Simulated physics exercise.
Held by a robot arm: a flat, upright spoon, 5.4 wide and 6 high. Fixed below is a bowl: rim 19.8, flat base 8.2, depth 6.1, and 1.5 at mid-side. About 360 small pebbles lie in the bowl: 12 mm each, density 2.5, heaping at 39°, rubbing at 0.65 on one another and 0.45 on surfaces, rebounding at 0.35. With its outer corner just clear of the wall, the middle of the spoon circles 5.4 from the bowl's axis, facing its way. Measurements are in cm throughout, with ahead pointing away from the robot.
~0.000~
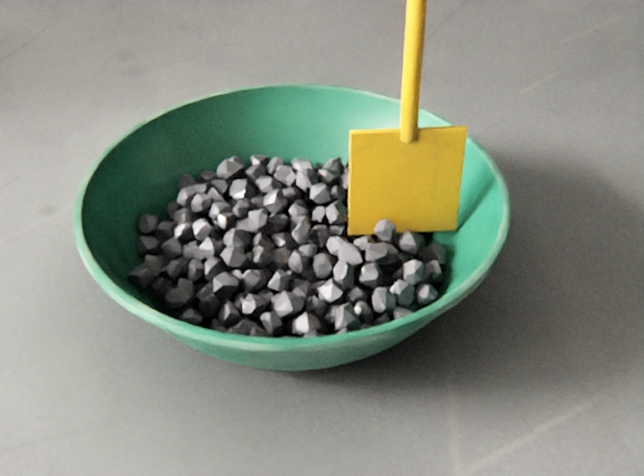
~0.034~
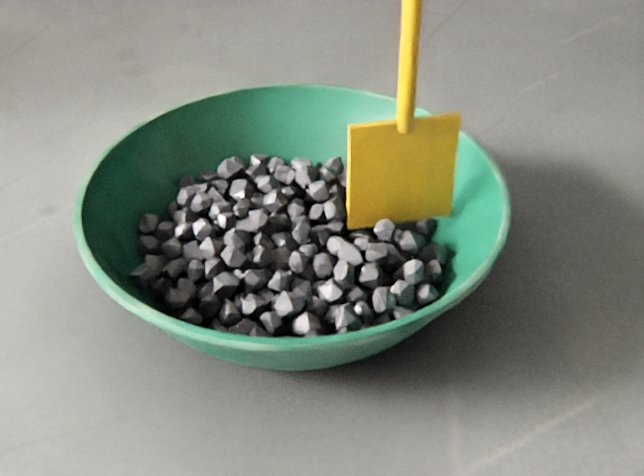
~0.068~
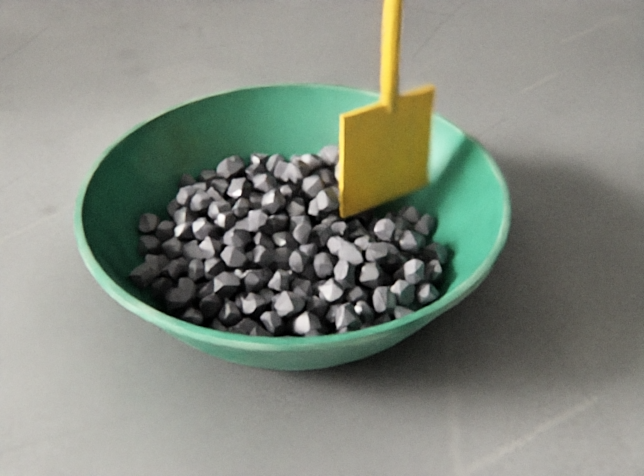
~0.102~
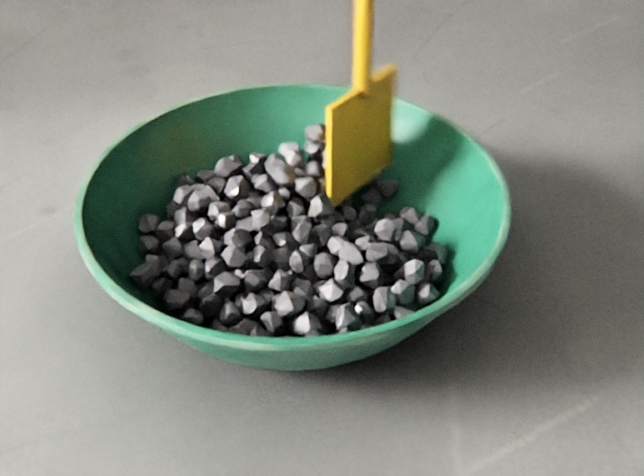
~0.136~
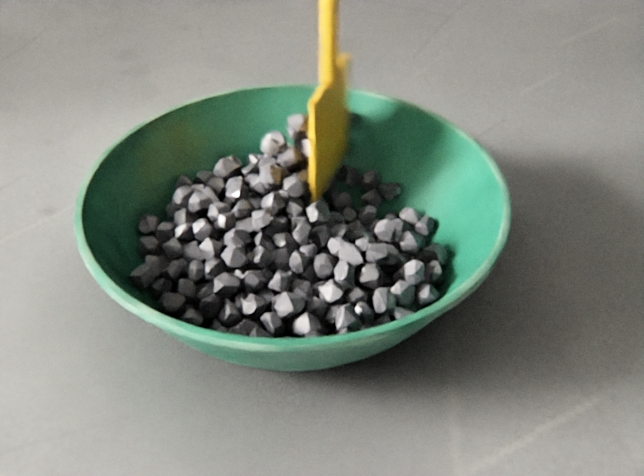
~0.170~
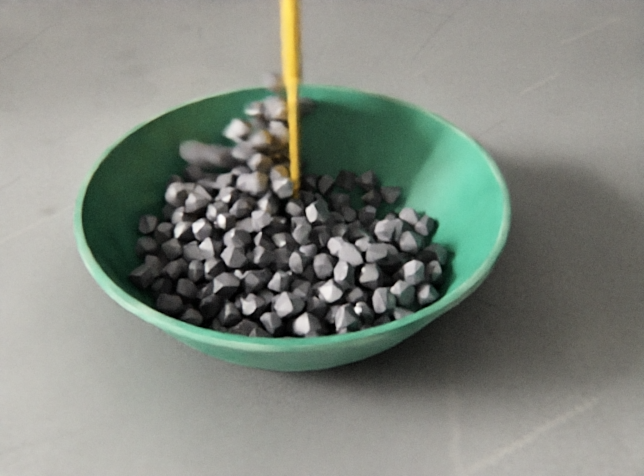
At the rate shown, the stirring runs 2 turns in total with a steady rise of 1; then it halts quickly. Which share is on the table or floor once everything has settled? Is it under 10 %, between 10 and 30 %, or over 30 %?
Between 10 and 30 %.
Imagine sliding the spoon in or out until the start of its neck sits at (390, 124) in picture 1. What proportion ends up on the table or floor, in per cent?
40 %.
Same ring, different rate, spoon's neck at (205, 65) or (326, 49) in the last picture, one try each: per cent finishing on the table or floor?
Roughly 30 per cent on the first try and 20 per cent on the second.
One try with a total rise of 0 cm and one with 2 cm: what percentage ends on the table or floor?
That gives about 35 per cent and 20 per cent, in order.
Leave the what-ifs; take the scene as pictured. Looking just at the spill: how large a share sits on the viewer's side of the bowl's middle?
I'd estimate some 60 per cent.
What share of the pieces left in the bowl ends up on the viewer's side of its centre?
It comes to near 50 percent.
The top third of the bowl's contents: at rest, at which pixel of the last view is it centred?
I'd put it at about (287, 250).
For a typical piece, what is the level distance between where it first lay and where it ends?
I'd estimate close to 2 cm.
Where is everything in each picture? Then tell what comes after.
Spoon neck at (411, 101), 0° round; upper third of the load around (283, 236), from x 145 to 435, top at y 165; 359 in the bowl, in the first picture.
Spoon neck at (407, 91), 8° round; upper third of the load around (283, 236), from x 145 to 435, top at y 165, in the second picture.
Spoon neck at (390, 72), 28° round; upper third of the load around (287, 231), from x 145 to 435, top at y 155, in the third picture.
Spoon neck at (363, 58), 47° round; upper third of the load around (287, 230), from x 145 to 435, top at y 120, in the fourth picture.
Spoon neck at (330, 50), 67° round; upper third of the load around (280, 232), from x 145 to 435, top at y 100, in the fifth picture.
Spoon neck at (293, 47), 86° round; upper third of the load around (262, 230), from x 145 to 435, top at y 85; 359 in the bowl, in the sixth picture.
After 0.60 s, 335° round, highest piece 8 above the table; 315 in the bowl, 35 on the table or floor, 9 in flight or on the tool.
After 1.03 s, 224° round, highest piece 7 above the table; 288 in the bowl, 71 on the table or floor.
After 1.45 s, 0° round, highest piece 5 above the table; 283 in the bowl, 76 on the table or floor.
After 2.15 s, 0° round, highest piece 5 above the table; 283 in the bowl, 76 on the table or floor.
At rest, 283 in the bowl, 76 on the table or floor. That is 21 % on the table or floor.
